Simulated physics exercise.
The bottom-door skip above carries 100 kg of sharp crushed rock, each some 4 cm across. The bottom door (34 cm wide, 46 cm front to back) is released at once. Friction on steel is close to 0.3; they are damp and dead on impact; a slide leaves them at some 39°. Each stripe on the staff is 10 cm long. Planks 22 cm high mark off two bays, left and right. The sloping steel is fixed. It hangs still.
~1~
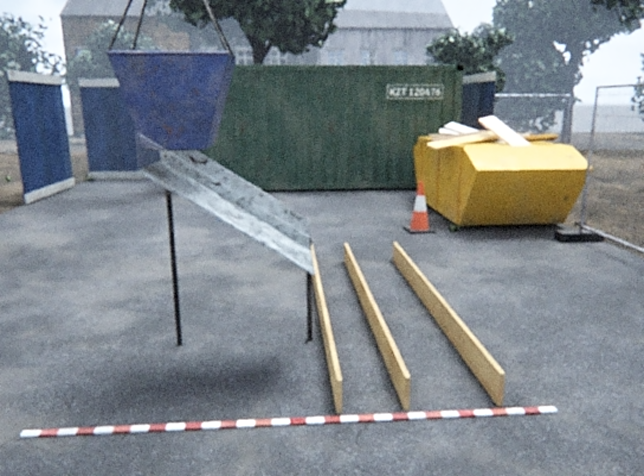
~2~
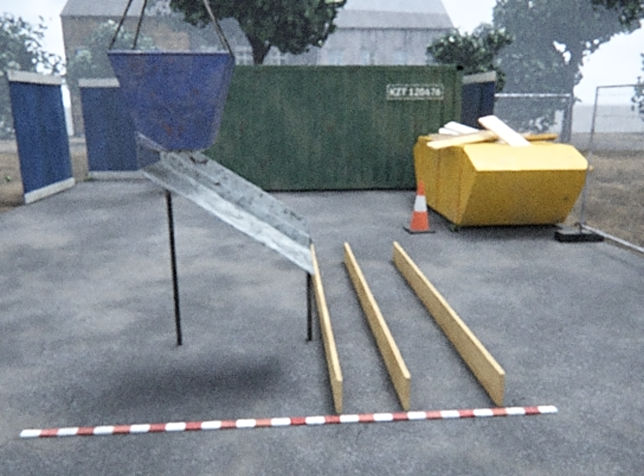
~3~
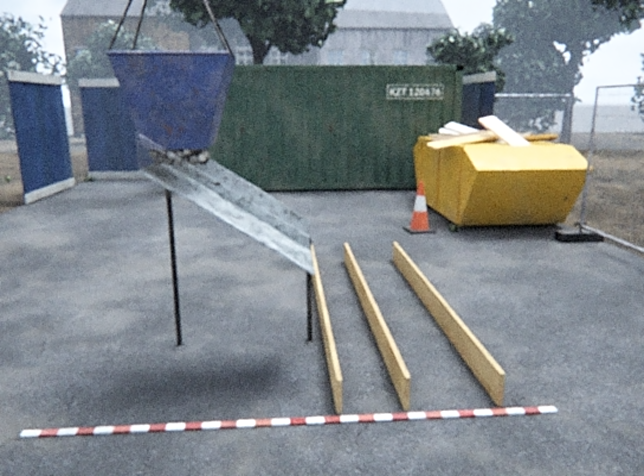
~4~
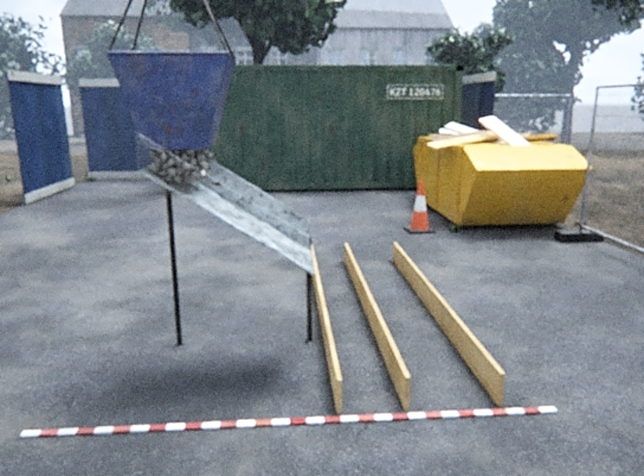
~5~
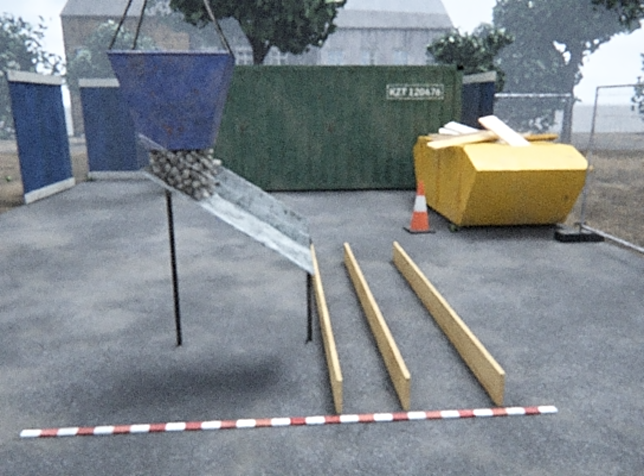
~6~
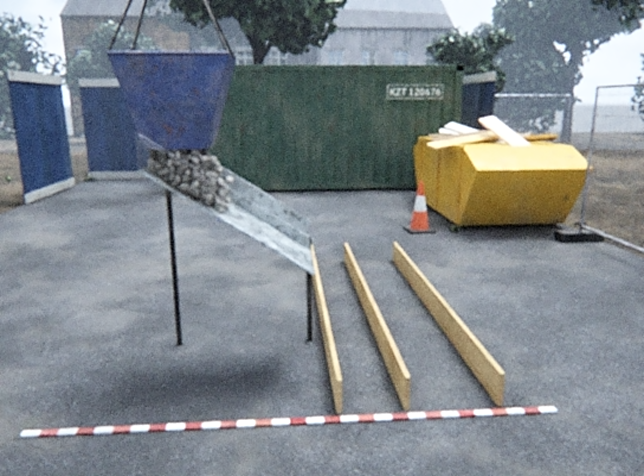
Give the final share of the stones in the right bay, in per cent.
Close to 41 in a hundred.
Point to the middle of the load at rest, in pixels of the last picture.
Around (382, 359).
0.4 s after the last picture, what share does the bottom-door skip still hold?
About 0 per cent.
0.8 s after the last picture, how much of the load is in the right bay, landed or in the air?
Some 15 per cent.
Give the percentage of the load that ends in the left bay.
About 60 per cent.
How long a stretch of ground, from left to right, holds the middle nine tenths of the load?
About 80 cm.
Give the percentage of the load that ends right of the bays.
Some 0 per cent of the load.
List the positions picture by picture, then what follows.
The outlet is at (175, 141); nothing has dropped yet, in the first frame.
The outlet is at (175, 141); 4 % is out, in the second frame.
Outlet at (175, 141), the stream shows down to (183, 160); 88 % still inside, in the third frame.
Outlet at (175, 141), the stream shows down to (190, 177); 75 % still inside, in the fourth frame.
Outlet at (175, 141), the stream shows down to (206, 190); 62 % still inside, in the fifth frame.
Outlet at (175, 141), the stream shows down to (224, 203); 50 % still inside, in the sixth frame.
Then, 0.4 s after the last picture, 0 % in the bottom-door skip, 90 % on the steel, 5 % falling or lying left of the bays, 6 % falling or lying in the left bay; the stones farthest right are at (374, 312).
Then, 0.8 s after the last picture, 0 % in the bottom-door skip, 36 % on the steel, 8 % falling or lying left of the bays, 41 % falling or lying in the left bay, 15 % falling or lying in the right bay; the stones farthest right are at (461, 357).
Then, 1.4 s after the last picture, 0 % in the bottom-door skip, 62 % falling or lying in the left bay, 38 % falling or lying in the right bay; the stones farthest right are at (463, 357).
Then, 2.3 s after the last picture, 0 % in the bottom-door skip, 59 % falling or lying in the left bay, 41 % falling or lying in the right bay; the stones farthest right are at (463, 357).
Then, 4.2 s after the last picture, 0 % in the bottom-door skip, 59 % in the left bay, 41 % in the right bay; the stones farthest right are at (463, 357).
